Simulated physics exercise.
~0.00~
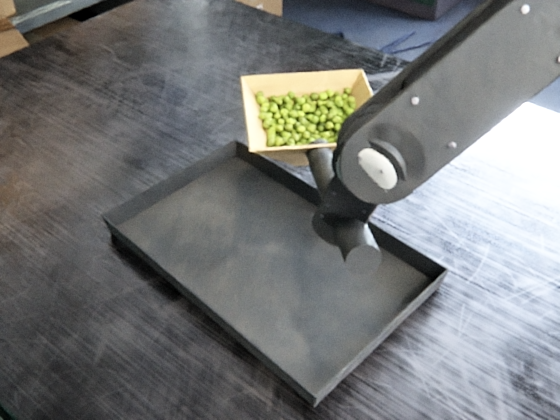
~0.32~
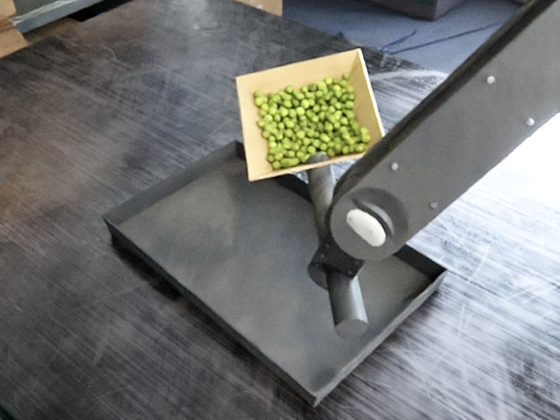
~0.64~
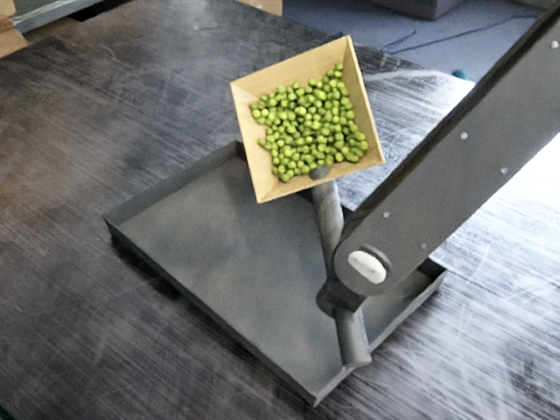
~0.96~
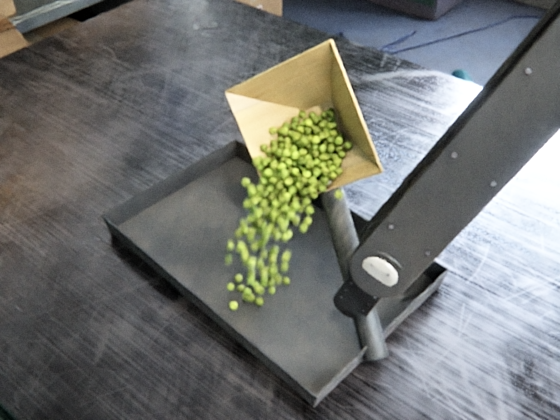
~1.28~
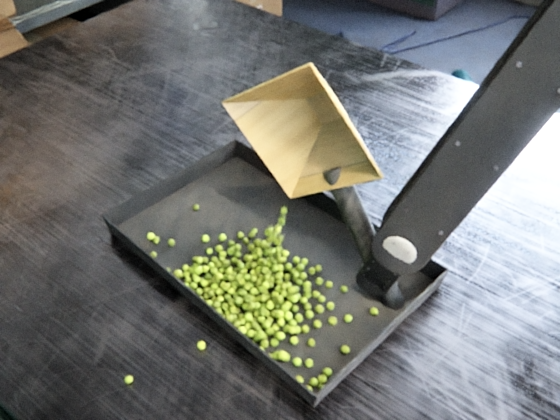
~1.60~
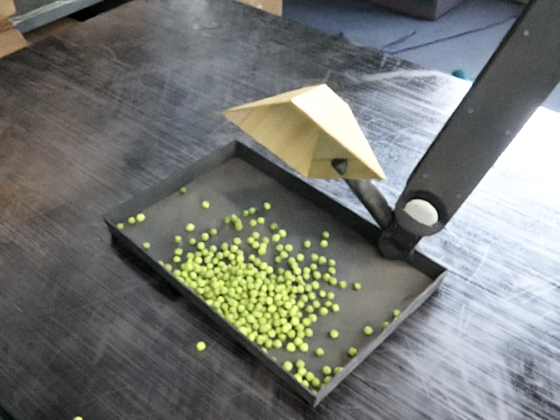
Green dried peas tumbling from a flared scoop tipped by a dark robotic arm, scattering across a black tray, a few landing outside.
